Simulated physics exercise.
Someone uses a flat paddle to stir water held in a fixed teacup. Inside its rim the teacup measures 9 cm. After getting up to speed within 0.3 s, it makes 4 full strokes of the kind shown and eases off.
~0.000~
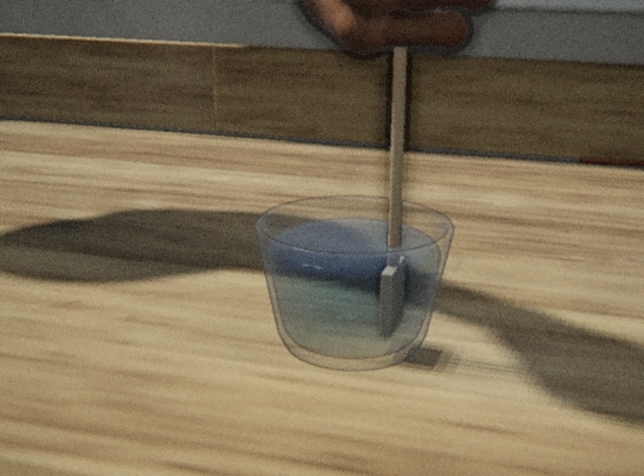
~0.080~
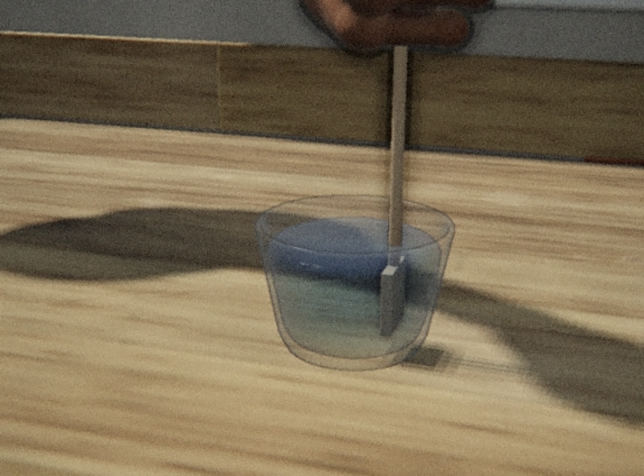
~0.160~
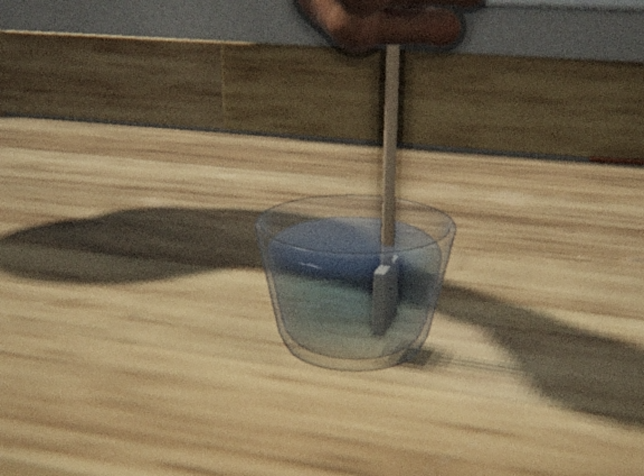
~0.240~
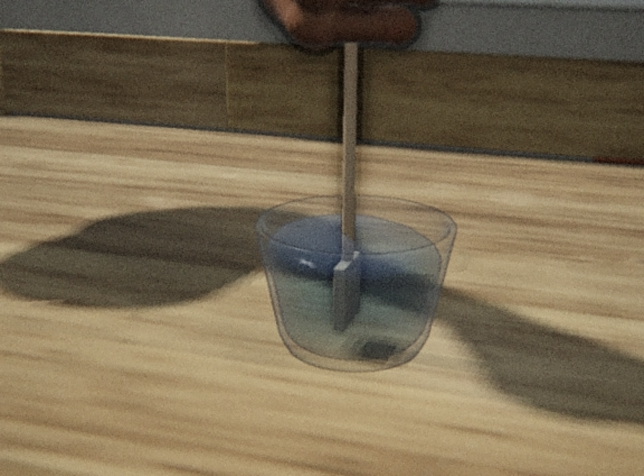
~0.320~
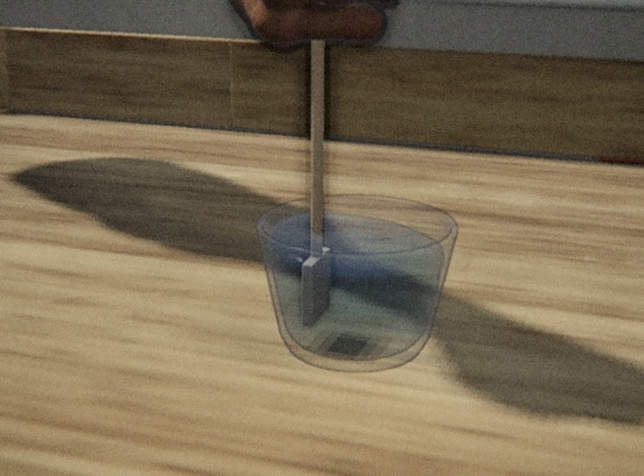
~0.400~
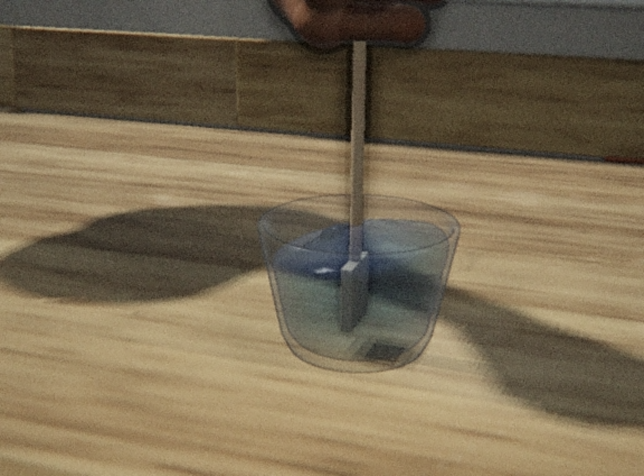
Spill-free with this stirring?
No - it spills.
By 0.72 s 0 ml is over the rim.
By 1.04 s 11 ml is over the rim.
By 1.36 s 20 ml is over the rim.
By 1.68 s 24 ml is over the rim.
At rest 25 ml is over the rim.
